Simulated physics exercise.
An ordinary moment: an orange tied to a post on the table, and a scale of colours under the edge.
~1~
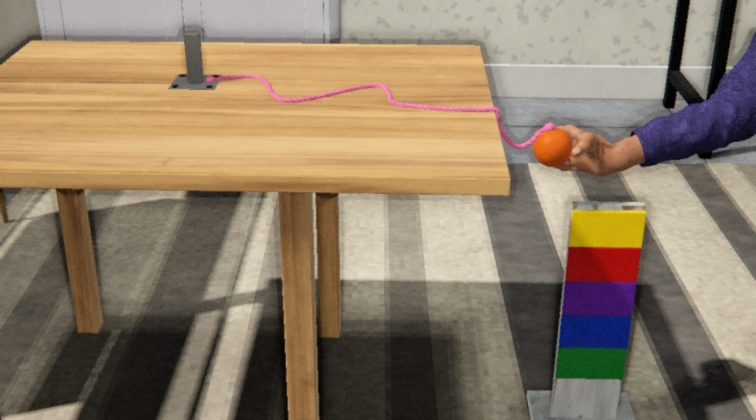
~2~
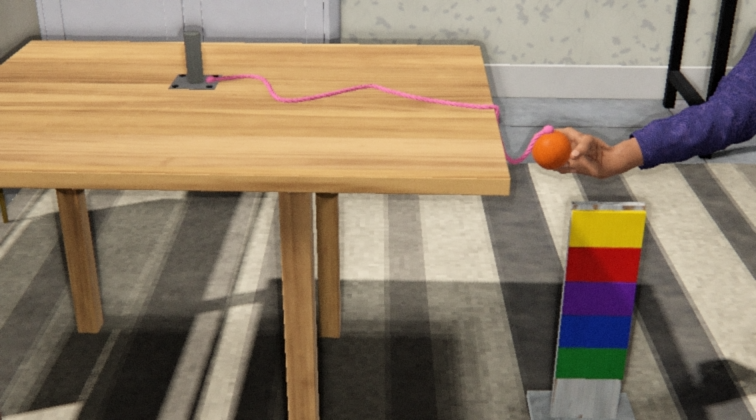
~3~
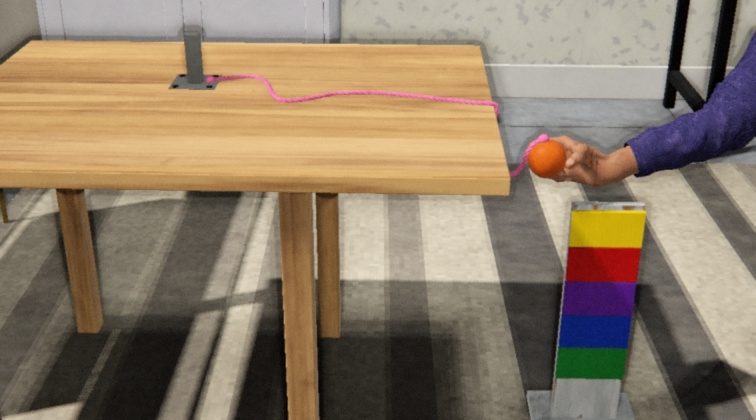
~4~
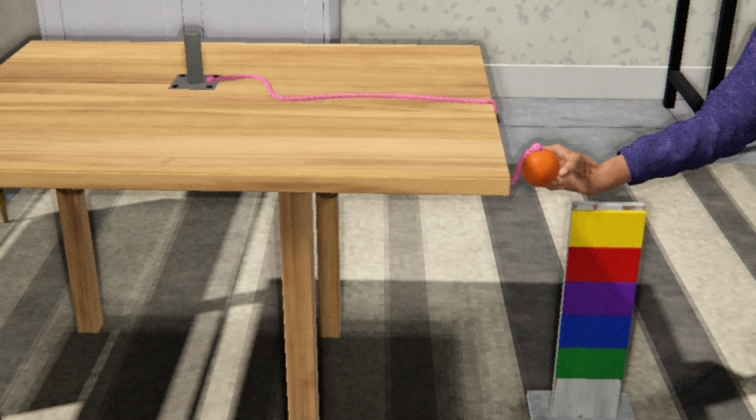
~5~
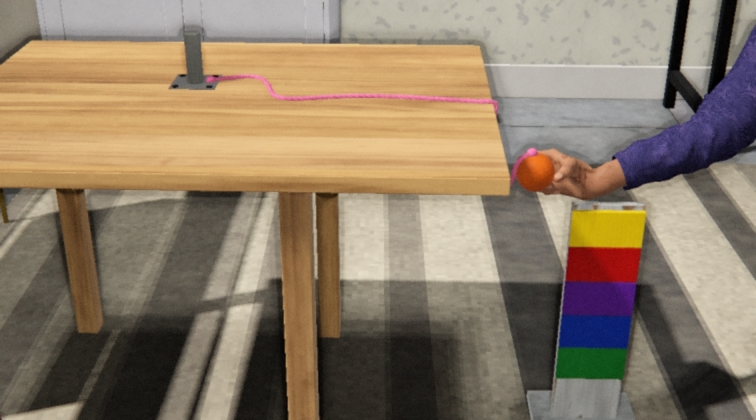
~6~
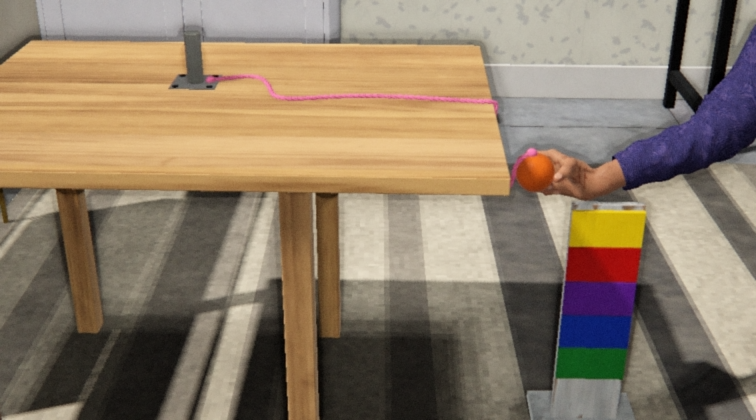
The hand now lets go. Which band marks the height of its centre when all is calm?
Its centre hangs level with the purple band.
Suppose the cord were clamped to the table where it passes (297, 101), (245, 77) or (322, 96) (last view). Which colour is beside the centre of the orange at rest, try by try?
Taking them in turn: Red; purple; red.
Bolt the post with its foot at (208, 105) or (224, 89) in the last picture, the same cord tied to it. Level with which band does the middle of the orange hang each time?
One after the other, blue; blue.
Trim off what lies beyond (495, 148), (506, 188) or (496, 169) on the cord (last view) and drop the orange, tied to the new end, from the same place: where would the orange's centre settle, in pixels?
Try by try, around (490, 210), (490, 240) and (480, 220).
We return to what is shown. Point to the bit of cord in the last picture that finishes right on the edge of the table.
That spot is around (452, 100).
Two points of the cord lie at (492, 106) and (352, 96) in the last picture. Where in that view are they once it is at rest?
They go to (492, 144) and to (396, 94).
Soon after, orange near (476, 261); level with red.
After that, orange near (466, 282); level with purple.
In the end, orange near (487, 287); level with purple. Its middle rests at the purple band.
